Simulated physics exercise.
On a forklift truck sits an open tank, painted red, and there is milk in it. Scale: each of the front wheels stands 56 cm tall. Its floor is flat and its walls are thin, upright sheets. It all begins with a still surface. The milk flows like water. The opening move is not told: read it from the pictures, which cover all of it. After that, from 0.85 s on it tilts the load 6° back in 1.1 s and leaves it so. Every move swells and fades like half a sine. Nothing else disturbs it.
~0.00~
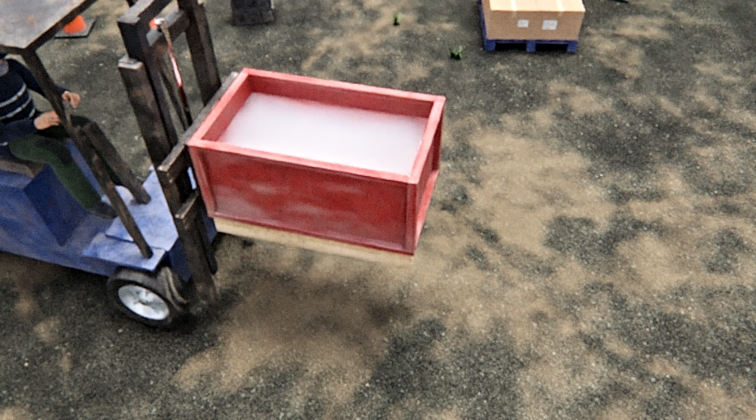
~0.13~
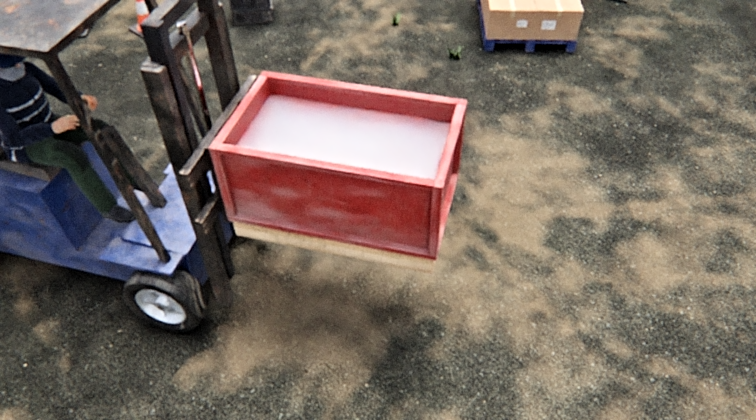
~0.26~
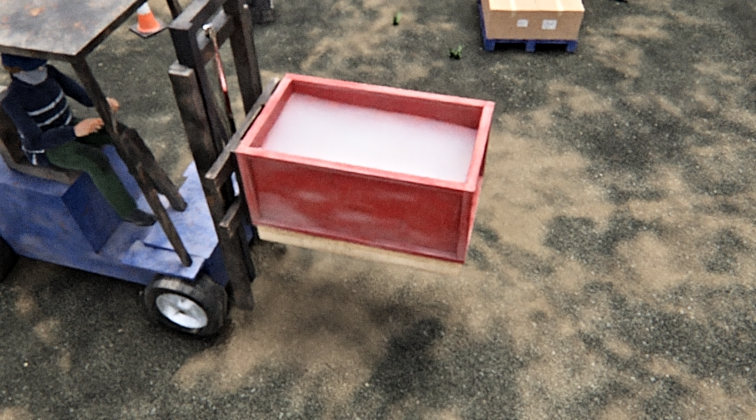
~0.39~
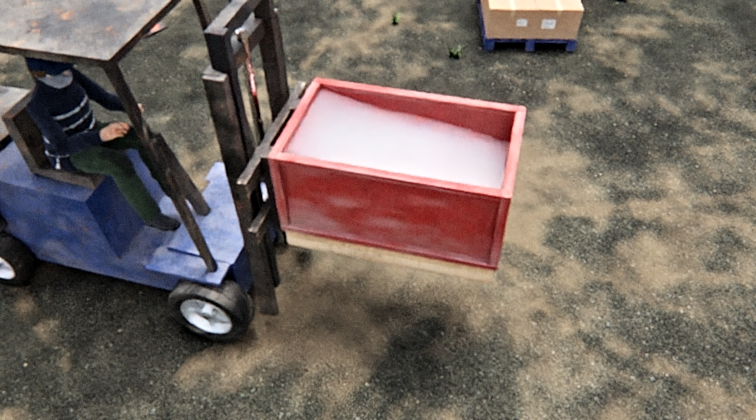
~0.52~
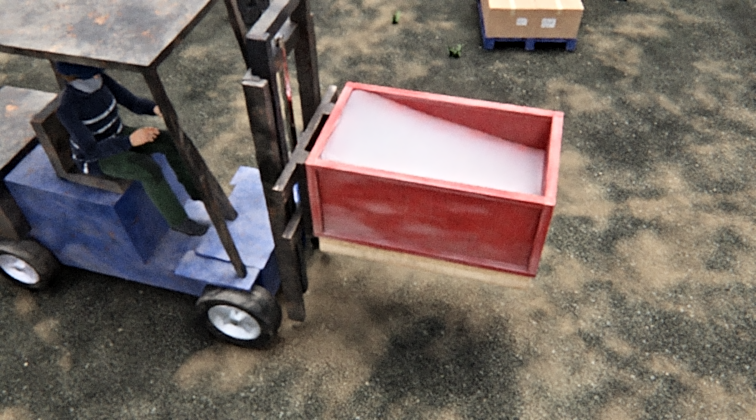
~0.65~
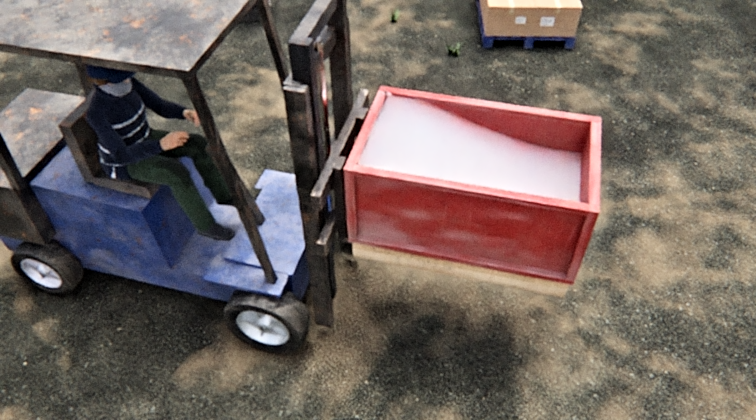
A red open tank of milky liquid riding on a blue forklift moving right, the liquid sloshing up towards the mast side.
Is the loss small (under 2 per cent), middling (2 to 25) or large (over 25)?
A middling spill.
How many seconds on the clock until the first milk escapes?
At about 2.2 s.
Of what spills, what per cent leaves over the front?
Some 0 per cent of it.
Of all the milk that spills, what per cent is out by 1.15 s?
About 0 per cent.
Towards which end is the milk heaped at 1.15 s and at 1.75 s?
At the front, then the back.
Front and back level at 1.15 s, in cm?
About 52 cm in front and 32 cm behind.
By 1.15 s front 52 cm, middle 37 cm, back 32 cm above the floor; no loss so far.
By 1.75 s front 28 cm, middle 38 cm, back 53 cm above the floor; no loss so far.
By 2.45 s front 32 cm, middle 38 cm, back 39 cm above the floor; the loss stands at 6 per cent, over the back.
By 4.93 s the loss stands at 8 per cent, over the back, 25 of 299 litres.
